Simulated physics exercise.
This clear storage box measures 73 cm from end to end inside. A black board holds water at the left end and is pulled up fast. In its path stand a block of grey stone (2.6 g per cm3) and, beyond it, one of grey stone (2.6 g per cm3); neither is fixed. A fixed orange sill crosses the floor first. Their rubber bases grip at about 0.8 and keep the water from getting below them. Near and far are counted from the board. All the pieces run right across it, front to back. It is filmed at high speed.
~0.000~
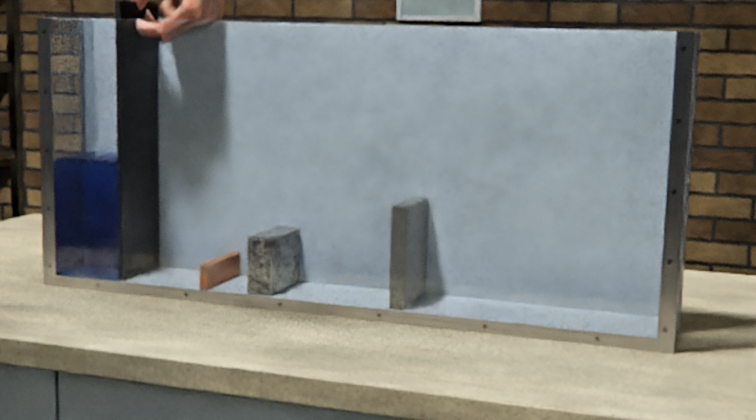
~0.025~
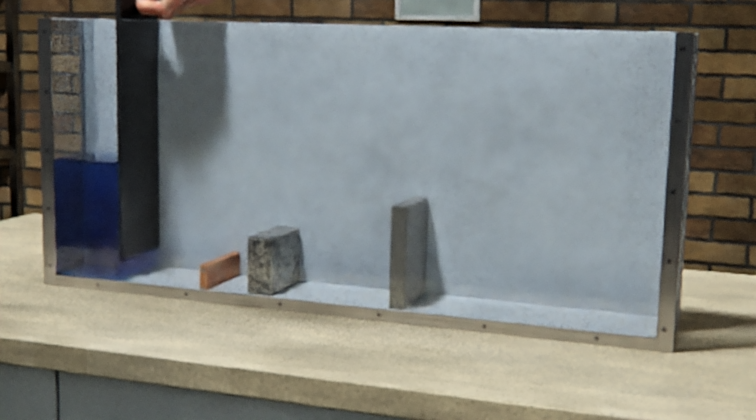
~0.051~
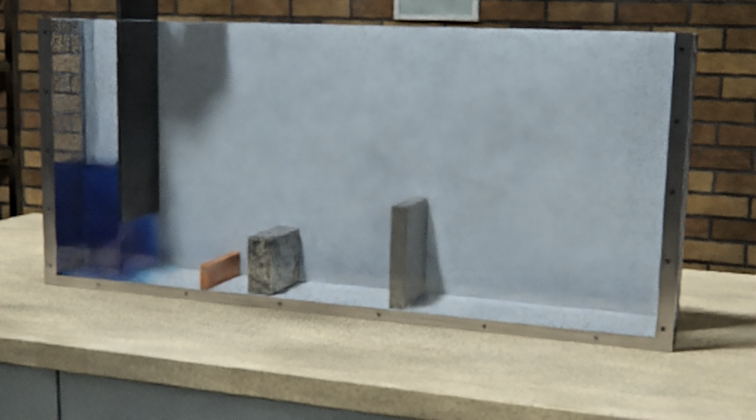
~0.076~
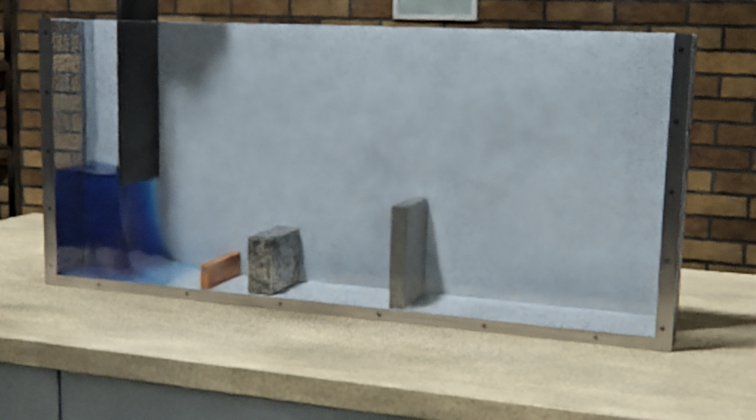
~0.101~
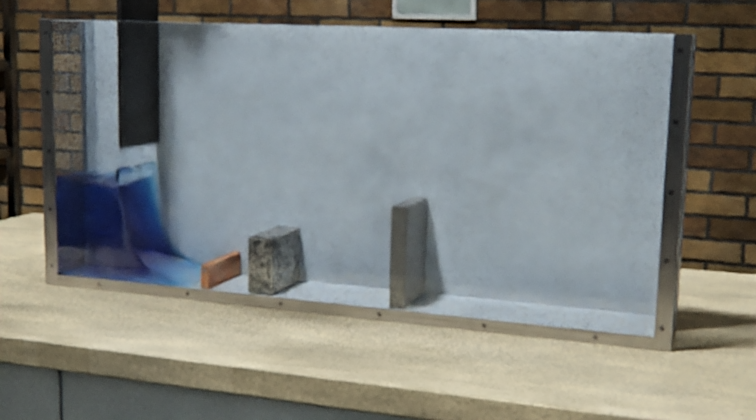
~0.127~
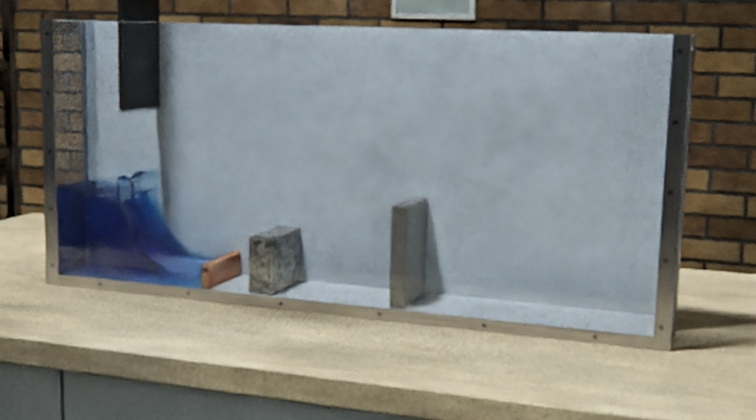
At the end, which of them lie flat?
Near one stays up; far one is knocked flat.
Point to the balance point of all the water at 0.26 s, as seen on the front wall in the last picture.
At about (155, 249).
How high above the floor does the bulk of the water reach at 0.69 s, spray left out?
Roughly 5.0 cm up.
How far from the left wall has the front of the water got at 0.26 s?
Roughly 30 cm out.
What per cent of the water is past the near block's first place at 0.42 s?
About 22 per cent.
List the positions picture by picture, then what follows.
The water tops out at (60, 160) by the left wall; its leading edge has got to (118, 278); the board ends at (121, 279); the near block's top is at (259, 241); the far block's top is at (399, 212), in the first frame.
The water tops out at (61, 161) by the left wall; its leading edge has got to (128, 279); the board ends at (121, 258), in the second frame.
The water tops out at (61, 165) by the left wall; its leading edge has got to (144, 281); the board ends at (120, 221), in the third frame.
The water tops out at (62, 172) by the left wall; its leading edge has got to (164, 282); the board ends at (120, 185), in the fourth frame.
The water tops out at (63, 181) by the left wall; its leading edge has got to (186, 285); the board ends at (121, 148), in the fifth frame.
The water tops out at (64, 190) by the left wall; its leading edge has got to (200, 286); the board ends at (121, 110); the near block's top is at (260, 241); the far block's top is at (399, 212), in the sixth frame.
After 0.26 s the front has run 30 cm from the left wall, the near block is upright and the far block is upright.
After 0.42 s the near block is upright and the far block is upright.
After 0.69 s the near block is upright and the far block lies flat.
In the end the near block is upright and the far block lies flat; 5 per cent of the water is past where the far block first stood.
